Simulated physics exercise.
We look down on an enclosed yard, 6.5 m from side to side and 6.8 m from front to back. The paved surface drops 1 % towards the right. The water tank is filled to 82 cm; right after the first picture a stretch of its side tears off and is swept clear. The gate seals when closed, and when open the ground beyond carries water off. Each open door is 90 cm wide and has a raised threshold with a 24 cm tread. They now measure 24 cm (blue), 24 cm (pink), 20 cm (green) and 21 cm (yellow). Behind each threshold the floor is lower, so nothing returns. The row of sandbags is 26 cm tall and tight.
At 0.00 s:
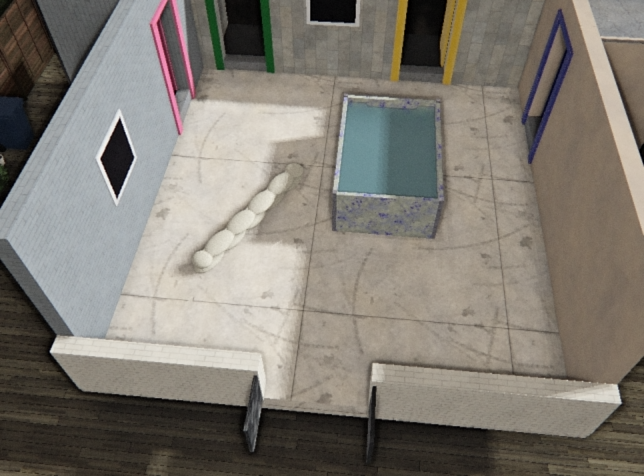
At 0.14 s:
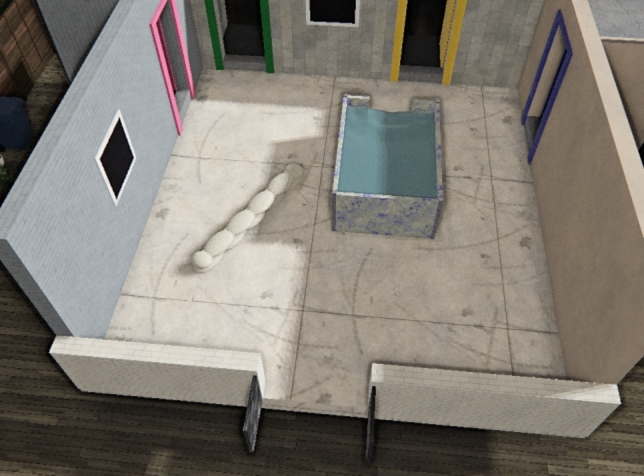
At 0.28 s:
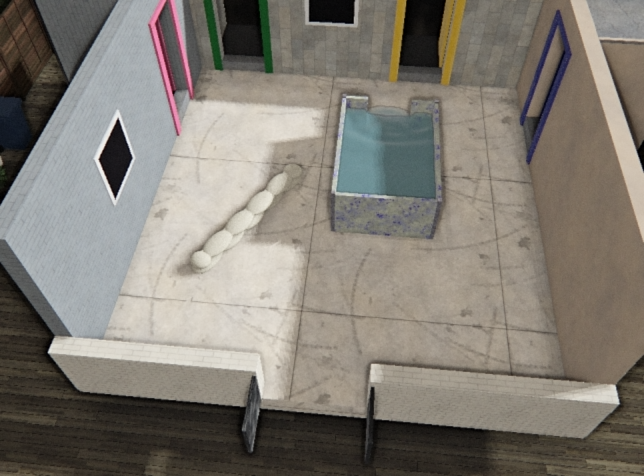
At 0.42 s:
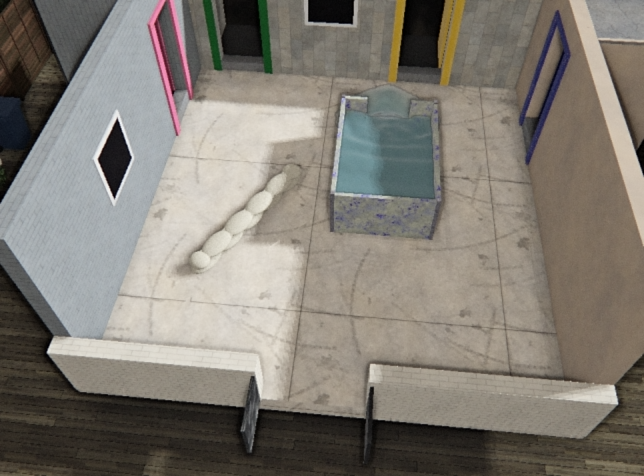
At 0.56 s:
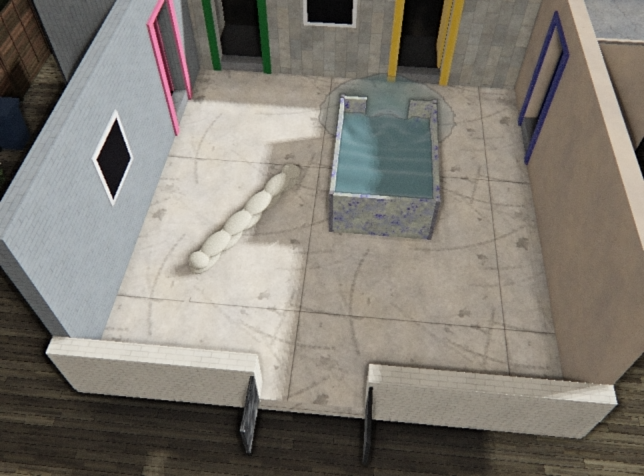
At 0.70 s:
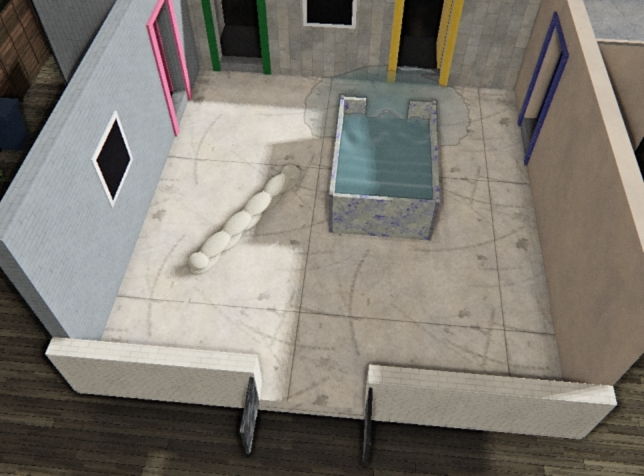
The clip opens on still water filling a tank in an enclosed paved yard with colored doorways. A stretch of the tank's far side disappears, and the water surface dips toward the gap. Water then pours out and spreads in a thin, rounded sheet behind the tank, while the level inside lowers slightly.
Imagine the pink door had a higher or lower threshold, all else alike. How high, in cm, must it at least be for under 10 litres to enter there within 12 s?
It would have to be roughly 12.5 cm high.
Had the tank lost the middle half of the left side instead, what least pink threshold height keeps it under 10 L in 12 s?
Some 24 cm.
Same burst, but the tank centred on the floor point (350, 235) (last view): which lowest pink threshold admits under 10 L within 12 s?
Some 9.5 cm.
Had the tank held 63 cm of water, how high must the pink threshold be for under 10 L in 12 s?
About 8.5 cm.
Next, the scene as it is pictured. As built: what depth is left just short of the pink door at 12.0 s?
Some 4.0 cm.
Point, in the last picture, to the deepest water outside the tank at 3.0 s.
At about (506, 93).
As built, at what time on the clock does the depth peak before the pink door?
Around 3.0 s.
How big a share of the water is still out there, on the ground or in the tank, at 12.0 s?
About 90 per cent.
After 1.4 s water covers 15 % of the floor, deepest (42 cm) near (381, 85); it has not reached the pink door.
After 3.0 s water covers 35 % of the floor, deepest (33 cm) near (506, 93); 17 cm at the pink door, 0 litres in over its 24 cm threshold.
After 12.0 s water covers 95 % of the floor, deepest (11 cm) near (515, 94); 4 cm at the pink door, 0 litres in over its 24 cm threshold.
At the pink door as built, the water arrived by 2.3 s and peaked near 17 cm at 3.0 s.
Run again over the same 12 s with other heights there, 17 litres in over 11 cm, 3 litres over 15 cm. The limit of 10 litres is kept from about 12.5 cm up.
